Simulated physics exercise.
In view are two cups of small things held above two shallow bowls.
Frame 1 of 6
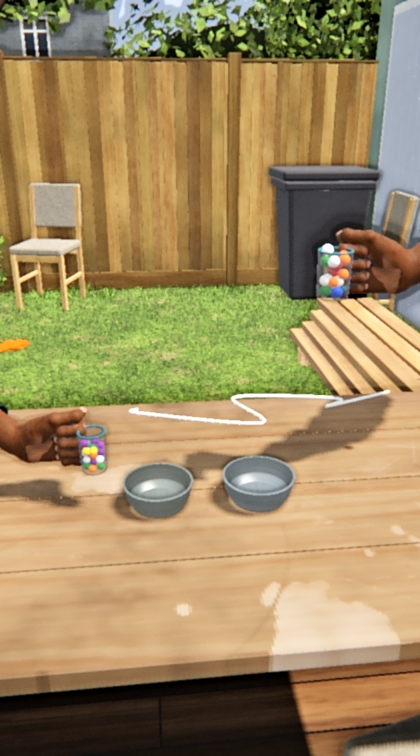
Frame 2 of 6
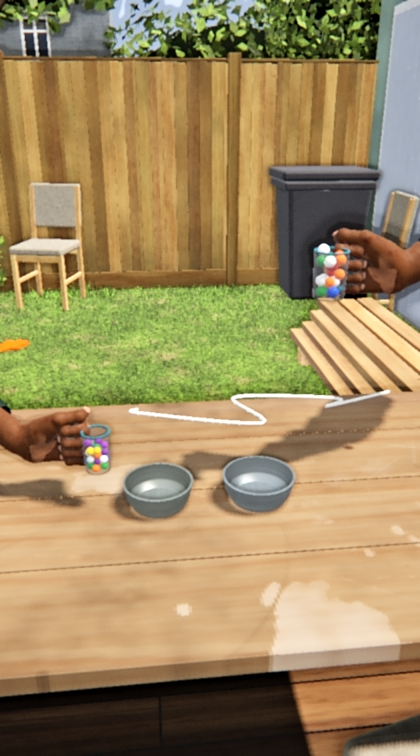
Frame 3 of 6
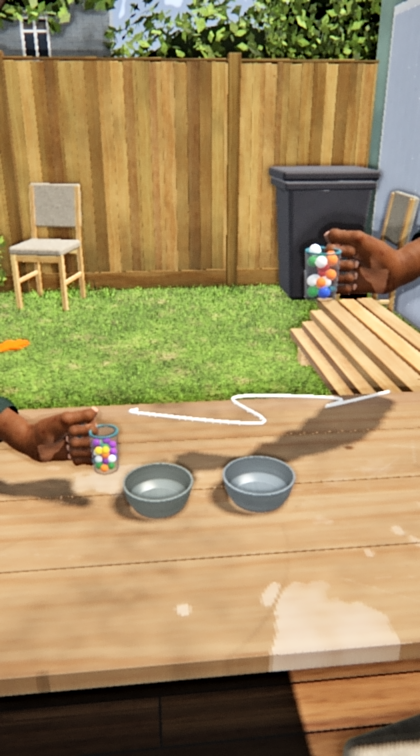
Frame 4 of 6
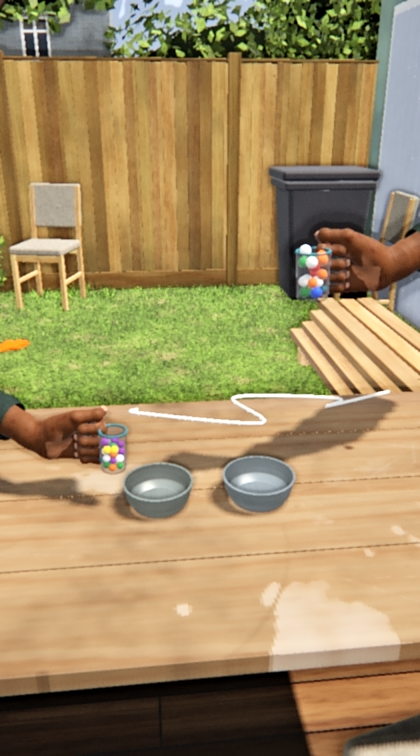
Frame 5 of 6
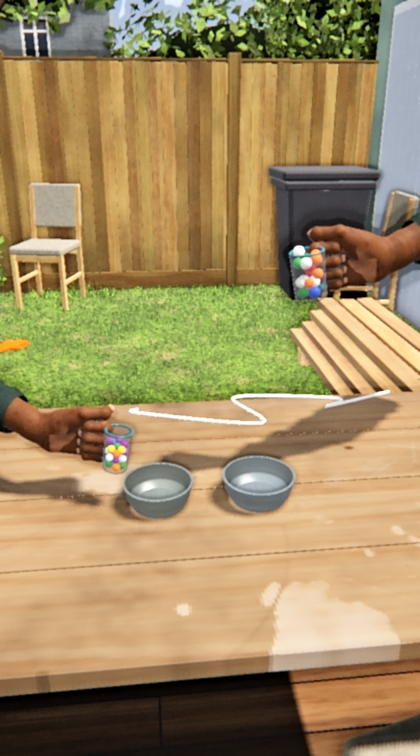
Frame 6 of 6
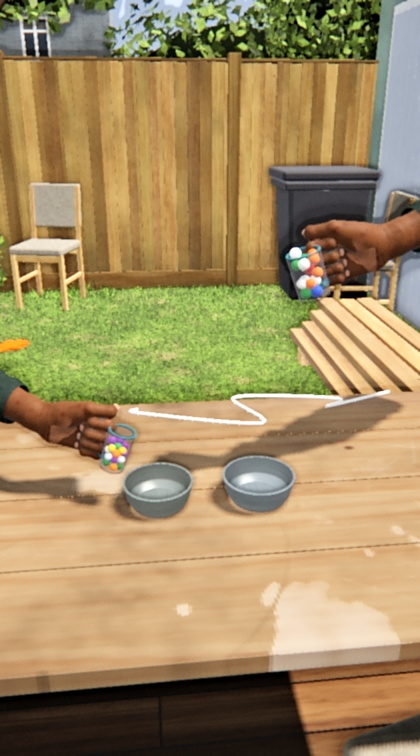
Two hands, each holding a clear cup of small colourful balls, move slightly inward above a wooden table with two empty grey bowls, the left cup low and the right one much higher. The left cup shifts right and the right cup shifts left, then both tilt gently toward the middle.
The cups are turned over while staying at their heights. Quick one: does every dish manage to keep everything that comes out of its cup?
Left dish: It should manage to retain everything. Right dish: It should fail to retain everything.
Then, 0.36 s on from there, left, the whole lot still in the cup; right, the whole lot still in the cup.
Then, 0.73 s on from there, left, the whole lot still in the cup; right, the whole lot still in the cup.
Then, 1.18 s on from there, left, the whole lot in the dish; right, a little in the dish, a little outside the dish, the bulk in the air.
In the end, left, the whole lot in the dish, none at all outside the dish; right, a little in the dish, the bulk outside the dish.
